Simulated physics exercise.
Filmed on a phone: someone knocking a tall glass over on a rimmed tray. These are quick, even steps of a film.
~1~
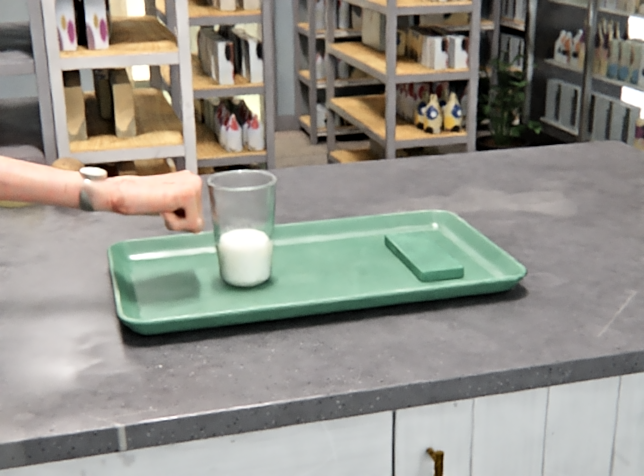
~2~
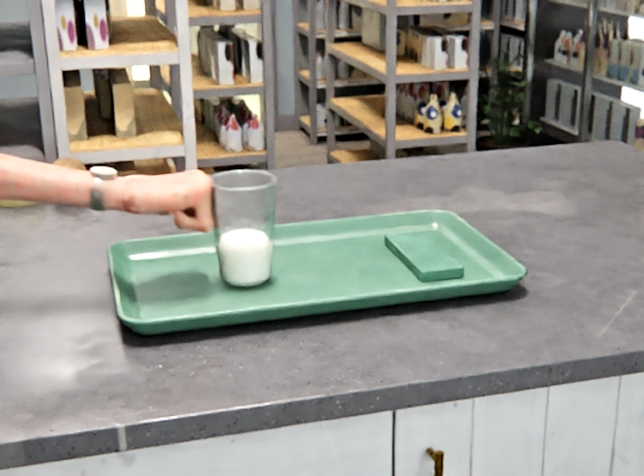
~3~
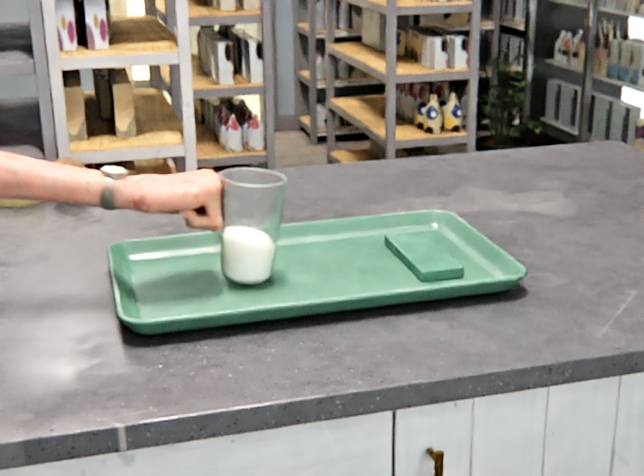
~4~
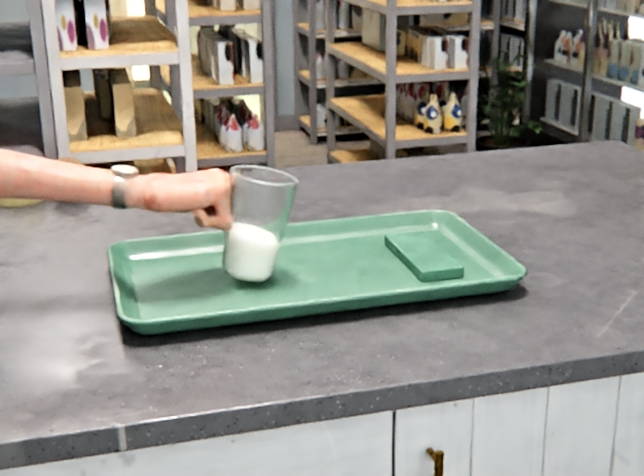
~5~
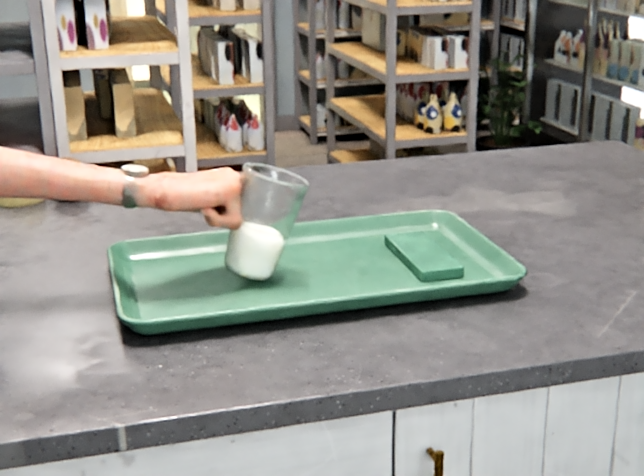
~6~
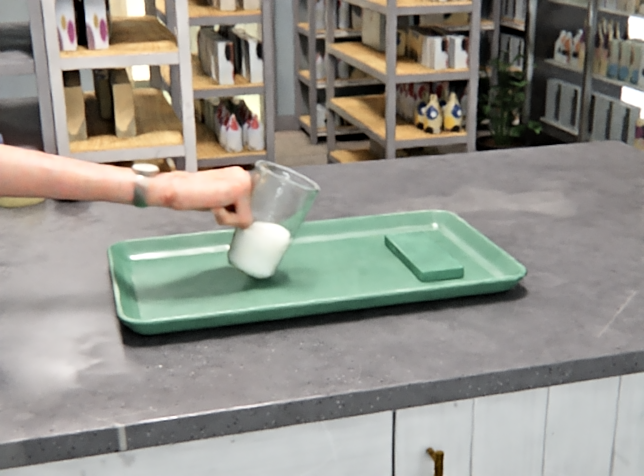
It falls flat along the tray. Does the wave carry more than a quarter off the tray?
In the end three quarters and more stay on the tray.
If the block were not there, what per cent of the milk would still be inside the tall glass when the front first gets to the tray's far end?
Some 55 per cent.
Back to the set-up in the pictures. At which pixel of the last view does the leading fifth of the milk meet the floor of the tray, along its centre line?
Near (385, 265).
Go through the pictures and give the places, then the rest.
Tilt 0°; right rim (274, 178); surface from (218, 238) to (268, 233); the tray's far rim is at (486, 240); a block is fixed to the tray further along, in the first frame.
Tilt 0°; right rim (274, 178); surface from (218, 238) to (268, 234), in the second frame.
Tilt 6°; right rim (284, 179); surface from (223, 229) to (271, 234), in the third frame.
Tilt 12°; right rim (295, 180); surface from (229, 222) to (276, 234), in the fourth frame.
Tilt 18°; right rim (306, 183); surface from (234, 221) to (283, 232), in the fifth frame.
Tilt 25°; right rim (317, 187); surface from (239, 226) to (289, 229), in the sixth frame.
A moment on, the tall glass is falling and 100 per cent is in the glass, 0 on the tray and 0 above or beyond its rim.
Next, the tall glass lies on its side and 96 per cent is in the glass, 4 on the tray and 1 above or beyond its rim.
Then the tall glass lies on its side and 49 per cent is in the glass, 40 on the tray and 11 above or beyond its rim.
Later the tall glass lies on its side and 24 per cent is in the glass, 75 on the tray and 1 above or beyond its rim.
In the end 100 per cent is held by tray and glass, 0 is off the tray.
